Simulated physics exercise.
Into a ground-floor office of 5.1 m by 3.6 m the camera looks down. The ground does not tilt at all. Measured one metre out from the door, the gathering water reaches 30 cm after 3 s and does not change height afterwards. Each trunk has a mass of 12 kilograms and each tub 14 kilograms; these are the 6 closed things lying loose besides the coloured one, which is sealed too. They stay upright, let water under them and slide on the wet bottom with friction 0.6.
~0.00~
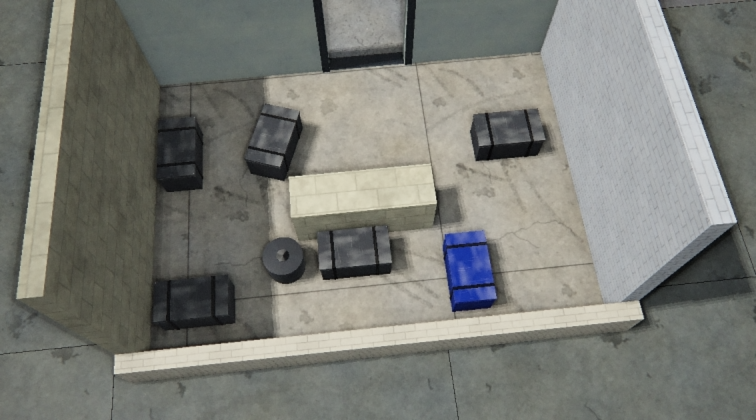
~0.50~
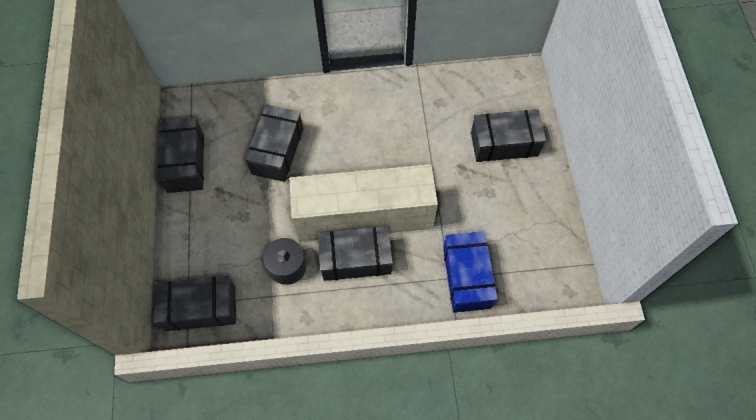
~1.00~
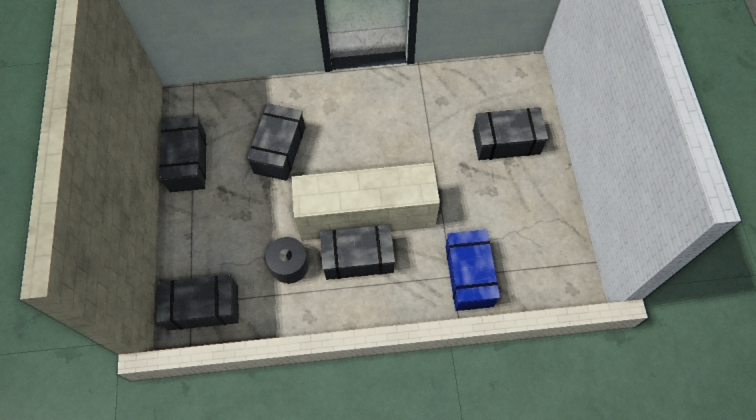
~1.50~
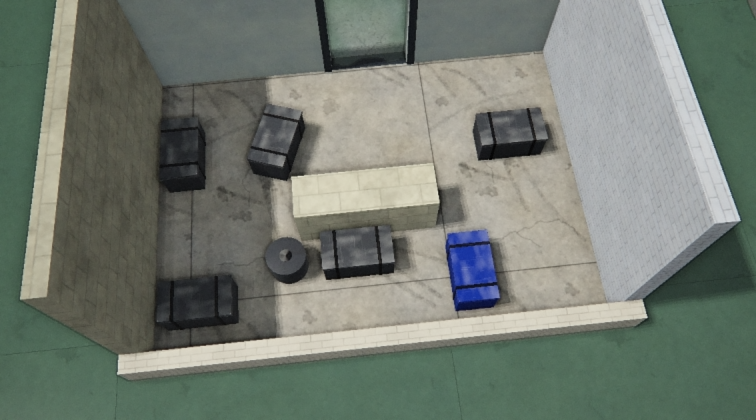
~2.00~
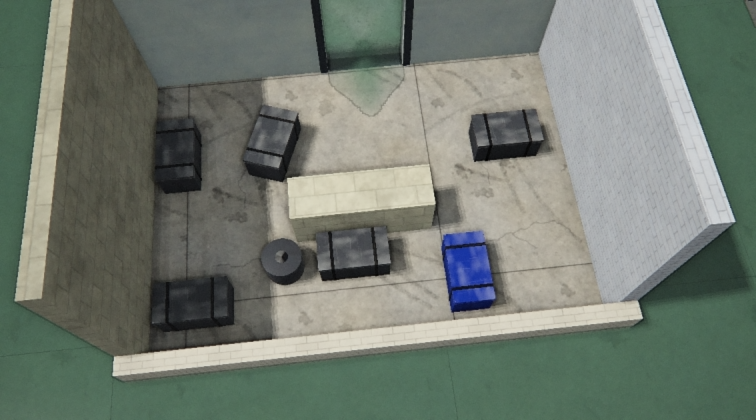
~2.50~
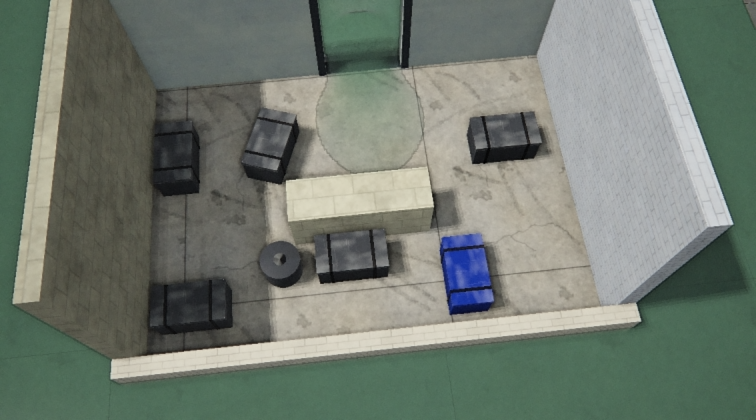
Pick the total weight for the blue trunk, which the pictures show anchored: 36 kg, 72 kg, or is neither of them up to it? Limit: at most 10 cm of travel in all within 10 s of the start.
72 kg is needed.
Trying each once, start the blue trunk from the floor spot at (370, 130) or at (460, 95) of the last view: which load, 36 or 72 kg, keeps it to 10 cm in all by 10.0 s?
Trial 1 - only the upper mass works; trial 2 - the lower mass works.
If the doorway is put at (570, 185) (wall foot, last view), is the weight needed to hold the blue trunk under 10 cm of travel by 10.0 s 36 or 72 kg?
I'd say you need the heavier one.
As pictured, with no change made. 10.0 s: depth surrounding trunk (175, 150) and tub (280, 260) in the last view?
Close to 7 and 8 centimetres.
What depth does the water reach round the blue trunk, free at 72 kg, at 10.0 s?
Around 11 cm.
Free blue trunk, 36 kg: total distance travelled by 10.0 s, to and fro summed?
Close to 60 centimetres all told.
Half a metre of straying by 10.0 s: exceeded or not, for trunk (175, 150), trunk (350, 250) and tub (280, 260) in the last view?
Well, that's beyond half a metre, below half a metre, and below half a metre.
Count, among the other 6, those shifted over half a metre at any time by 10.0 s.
It adds up to 4.
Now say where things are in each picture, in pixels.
In the first picture, the blue trunk at (470, 266) rests on the ground; 0.0 m2 under water; 0 of 7 have shifted.
In the second picture, the blue trunk at (471, 266), on the bottom; 0.0 m2 under water; 0 of 7 have shifted.
In the third picture, the blue trunk at (473, 265) rests on the ground; water covers 0.0 m2; 0 of 7 have shifted.
In the fourth picture, the blue trunk at (473, 265) rests on the ground; water covers 0.0 m2; 0 of 7 have shifted.
In the fifth picture, the blue trunk at (469, 266), on the bottom; 0.5 m2 under water; 0 of 7 have shifted.
In the sixth picture, the blue trunk at (467, 269), on the bottom; 1.7 m2 under water; 0 of 7 have shifted.
After 3.5 s the blue trunk would be 0 cm from its start with 36 kg and 0 cm from its start with 72 kg; 0 cm of water round it then.
After 4.5 s the blue trunk would be 0 cm from its start with 36 kg and 0 cm from its start with 72 kg; 2 cm of water round it then.
After 7.0 s the blue trunk would be 0 cm from its start with 36 kg and 0 cm from its start with 72 kg; 6 cm of water round it then.
After 10.0 s the blue trunk would be 59 cm from its start with 36 kg and 0 cm from its start with 72 kg; 11 cm of water round it then.
